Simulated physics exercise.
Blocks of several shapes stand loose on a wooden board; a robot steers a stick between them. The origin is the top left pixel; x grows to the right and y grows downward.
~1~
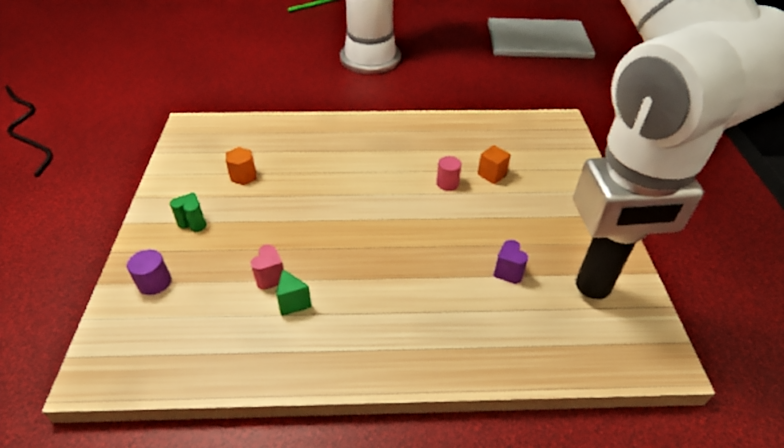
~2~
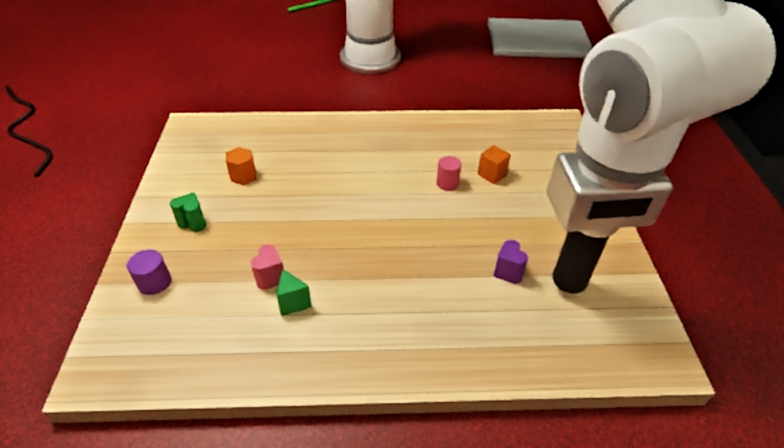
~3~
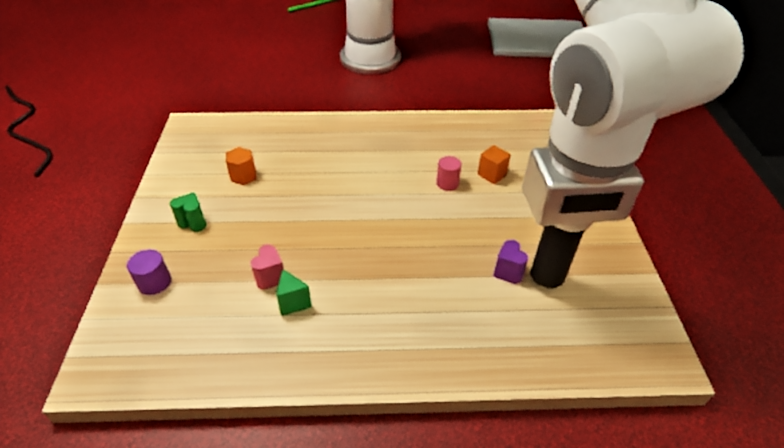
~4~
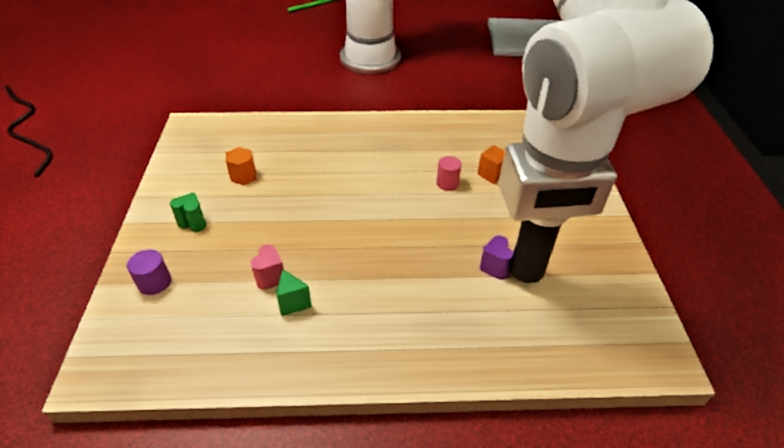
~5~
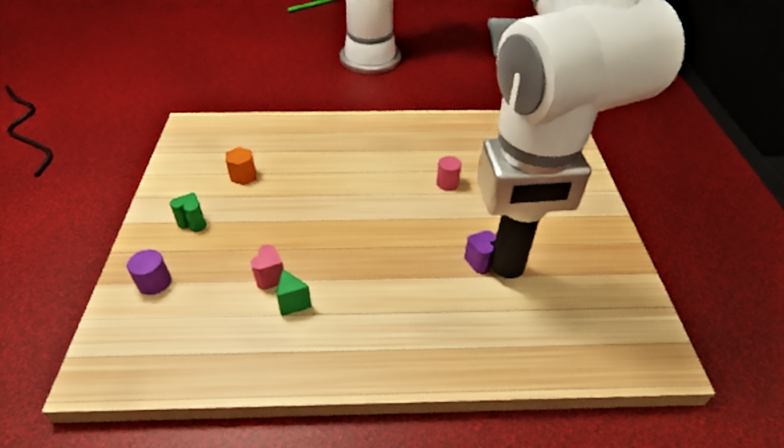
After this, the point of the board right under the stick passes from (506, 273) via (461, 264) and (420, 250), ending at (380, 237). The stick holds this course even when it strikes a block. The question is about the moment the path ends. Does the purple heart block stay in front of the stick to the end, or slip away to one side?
Final position: To the side or behind.
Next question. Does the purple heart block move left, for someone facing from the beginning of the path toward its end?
Short answer: No.
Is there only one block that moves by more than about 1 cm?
Yes, I think so.
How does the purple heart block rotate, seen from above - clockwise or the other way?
Clockwise.
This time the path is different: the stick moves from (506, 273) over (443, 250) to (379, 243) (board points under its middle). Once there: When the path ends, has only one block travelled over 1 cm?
Yes
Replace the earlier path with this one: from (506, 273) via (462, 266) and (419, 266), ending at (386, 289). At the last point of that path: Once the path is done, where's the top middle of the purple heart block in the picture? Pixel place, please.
The middle of its upper face should be somewhere near (439, 222).
On the path given first. One third of the way, stick (462, 256); purple heart block (446, 226), turned 35° clockwise.
Two thirds of the way, stick (419, 242); purple heart block (423, 210), turned 80° clockwise.
At the end, stick (380, 229); purple heart block (420, 208), turned 100° clockwise.
